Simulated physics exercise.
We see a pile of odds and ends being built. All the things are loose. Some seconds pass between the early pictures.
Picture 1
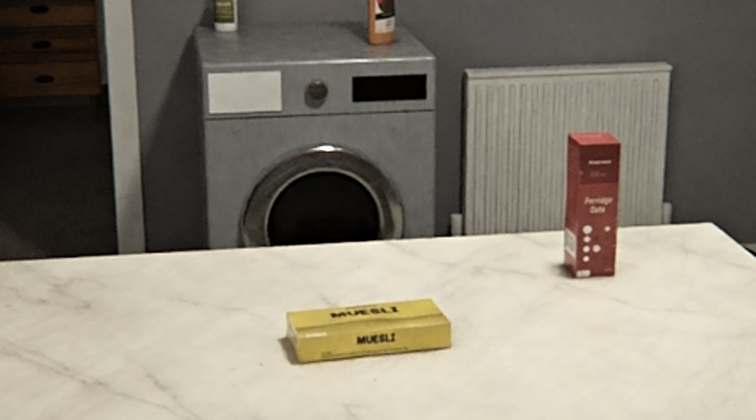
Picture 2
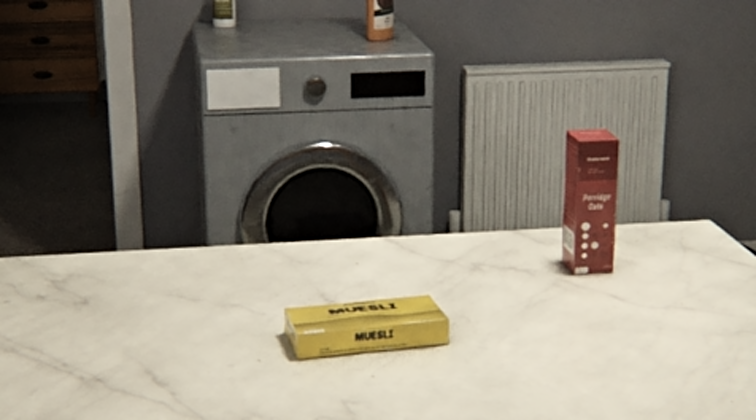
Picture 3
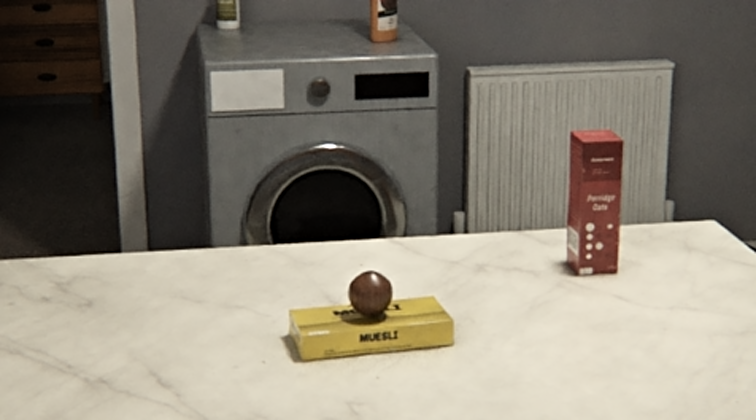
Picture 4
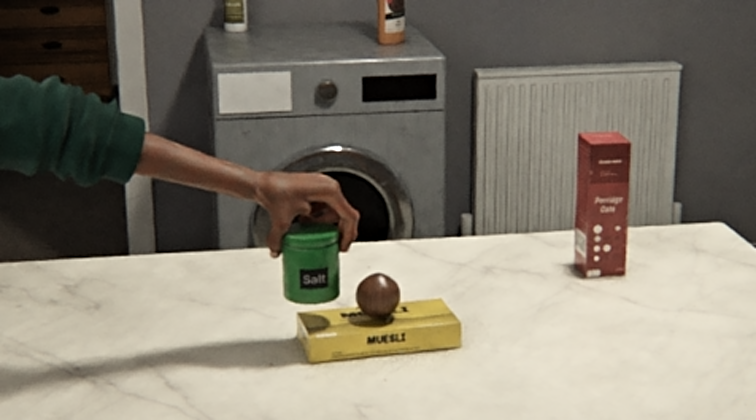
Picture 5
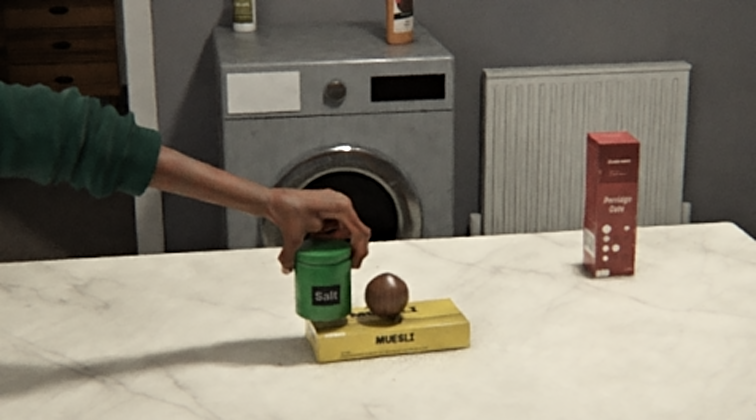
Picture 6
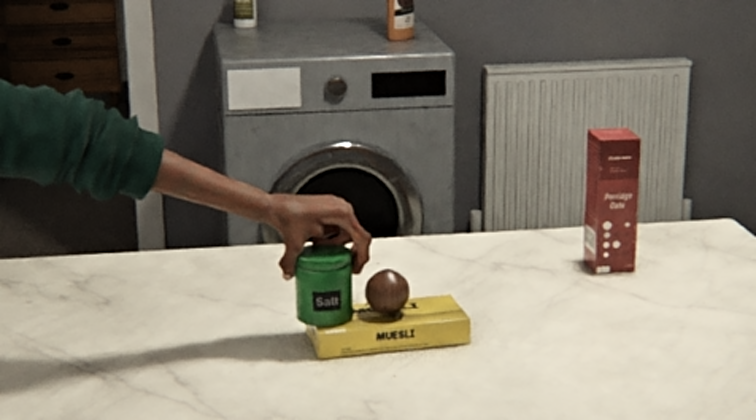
At the start, a yellow muesli packet lies on a marble table with a red carton standing to its right. A brown, round onion then appears on top of the packet. Next, a hand in a green sleeve brings in a green salt jar from the left and lowers it beside the onion, still gripping it.
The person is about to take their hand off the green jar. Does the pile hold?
In the end the pile stays up.
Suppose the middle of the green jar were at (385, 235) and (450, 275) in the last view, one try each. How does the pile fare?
First, it comes apart; second, it holds.
Then, 0.20 s on from there, no change.
Then, 0.40 s on from there, green jar resting near (324, 285).
In the end, all 4 unmoved. At the end, from the last picture's camera, green jar near (324, 285). The pile holds.
